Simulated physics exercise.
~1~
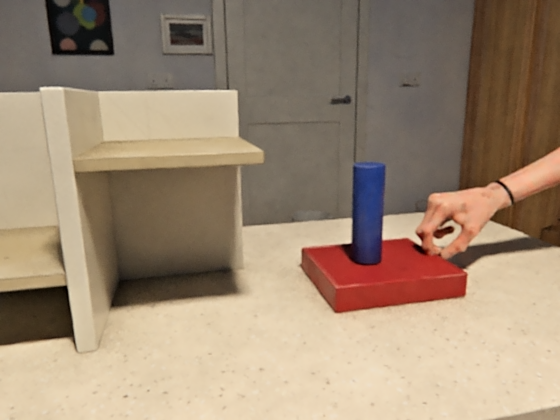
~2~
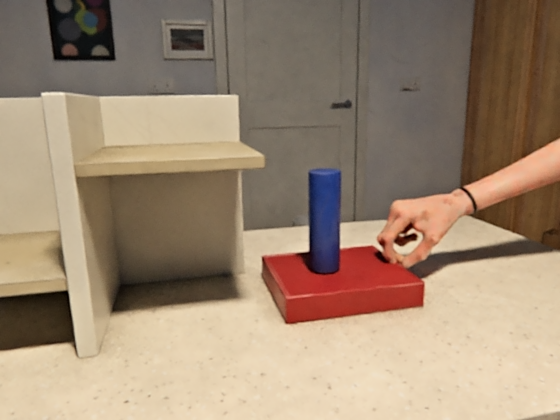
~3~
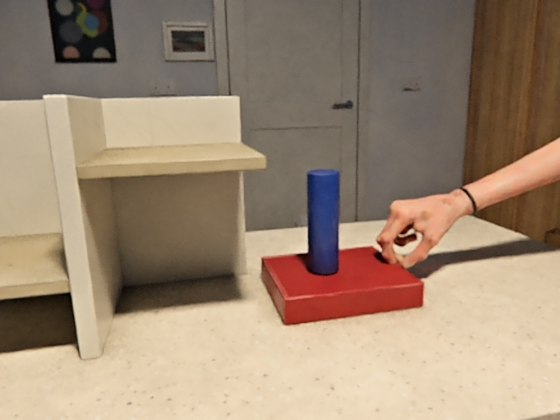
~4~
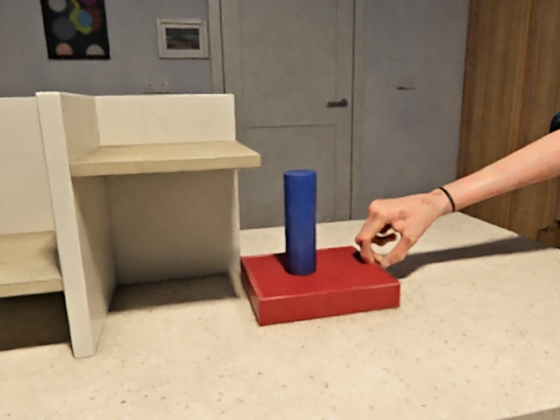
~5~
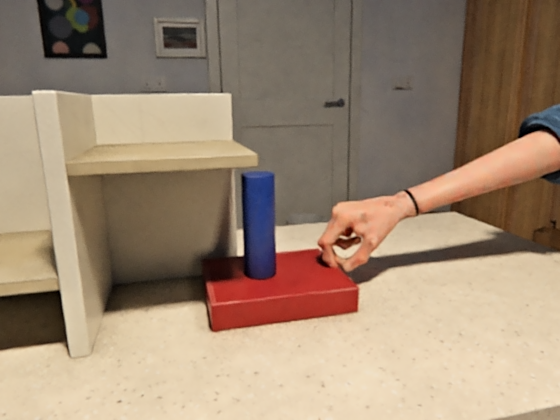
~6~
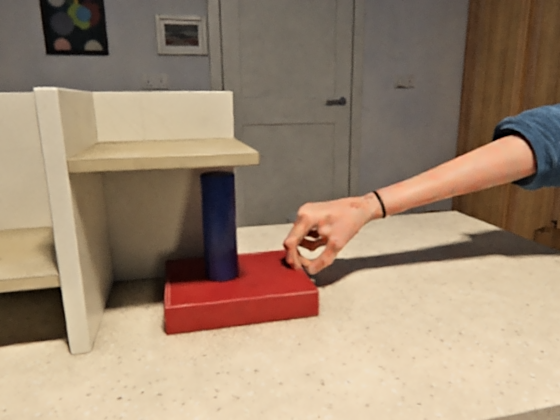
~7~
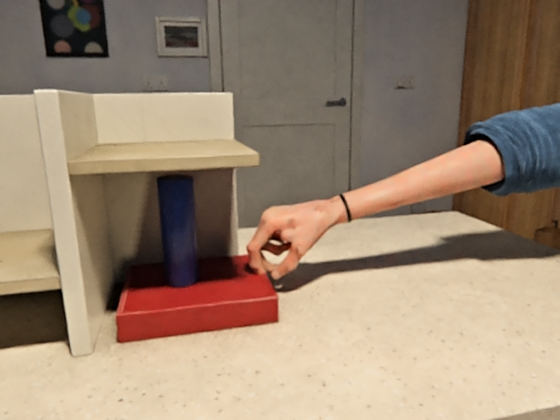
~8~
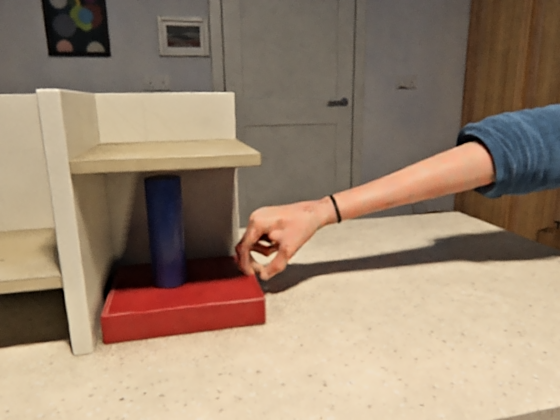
A bare hand with a dark band at the wrist reaches in from the right and holds the edge of a flat red tray on a pale speckled countertop, seen from the front by a slightly swaying camera. An upright blue candle stands on the tray, and a white unit with beige shelves stays put at the left, before a grey wall and door. The hand pushes the tray left, pauses briefly, then continues steadily, a blue sleeve coming into view. The candle rides upright beneath the raised shelf, passing in untouched, and ends standing in its shade.
